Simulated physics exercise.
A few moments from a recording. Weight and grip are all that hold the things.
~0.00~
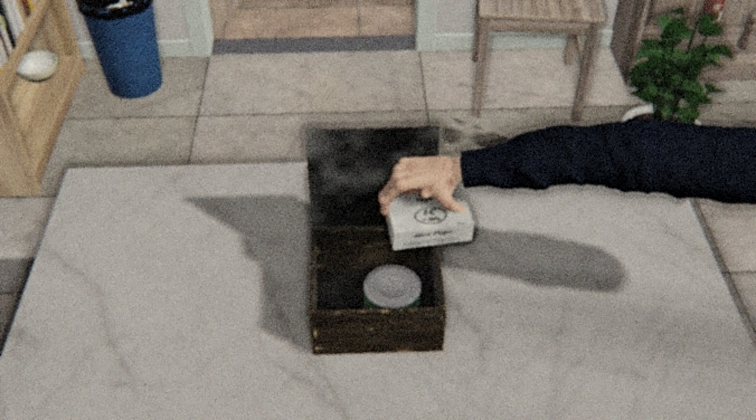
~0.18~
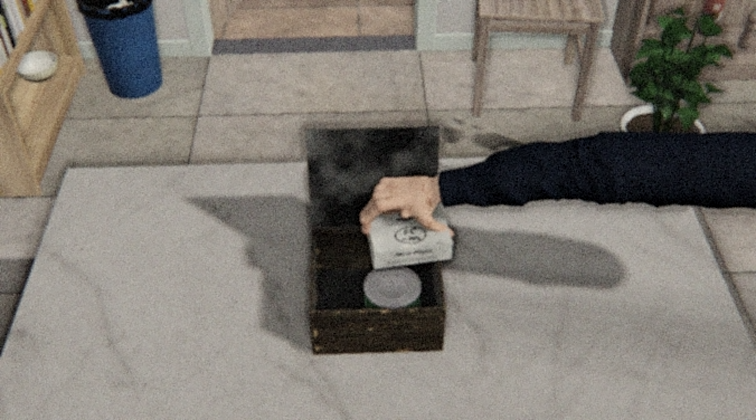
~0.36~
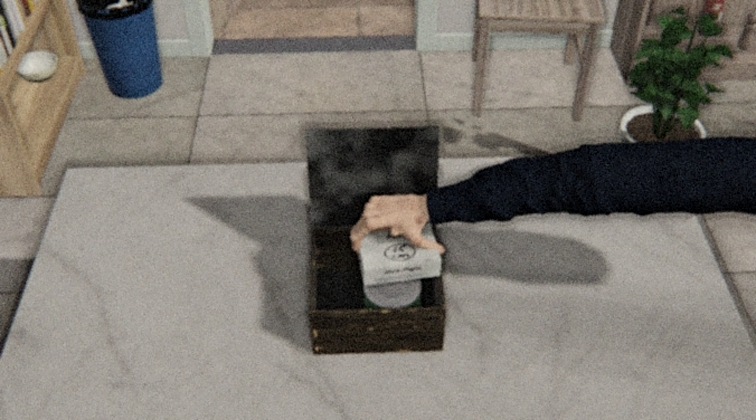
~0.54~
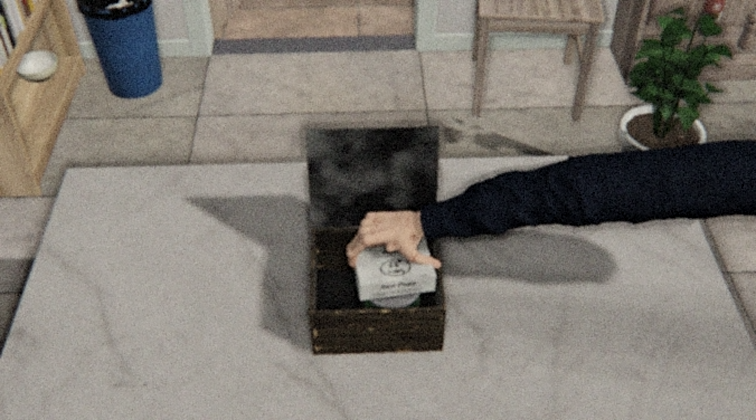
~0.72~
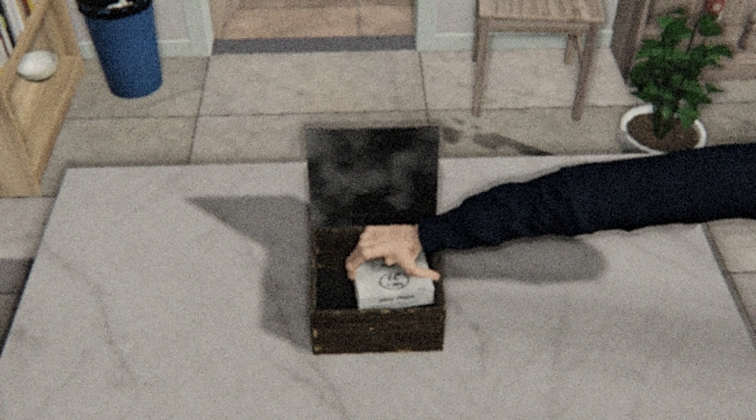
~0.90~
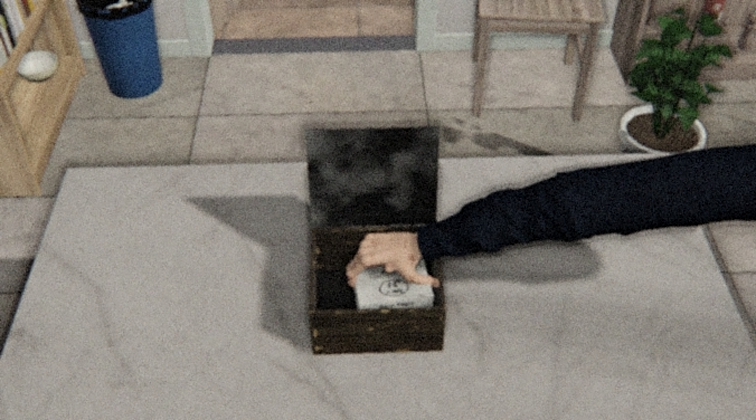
A hand in a dark sleeve lowered a small white packet into an open dark wooden box on a pale table, covering the round, grey-topped tub inside as the packet sank below the rim.
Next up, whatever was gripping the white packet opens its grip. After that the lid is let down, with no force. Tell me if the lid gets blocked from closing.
Comes to rest closed.
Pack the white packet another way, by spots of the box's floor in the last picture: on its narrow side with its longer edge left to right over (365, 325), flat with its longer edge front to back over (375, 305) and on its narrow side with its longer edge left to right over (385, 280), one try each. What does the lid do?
Going in order, the lid is left partly open, then comes down all the way, then comes down all the way.
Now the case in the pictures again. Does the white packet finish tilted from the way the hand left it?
Looking at the last picture, it is left as set.
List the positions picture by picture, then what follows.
The first picture shows coming down; white packet (427, 214); green tub (392, 296).
The second picture shows coming down; white packet (407, 233); green tub (392, 296).
The third picture shows coming down; white packet (397, 250).
The fourth picture shows coming down; white packet (393, 265).
The fifth picture shows coming down; white packet (391, 278).
The sixth picture shows in place under the hand; white packet (391, 285).
After 2.20 s, lid 82° above the rim.
After 2.60 s, lid 46° above the rim.
After 2.80 s, lid 17° above the rim.
At rest (3.4 s), lid shut; both in place. Seen from the same camera at the end, white packet near (391, 286).
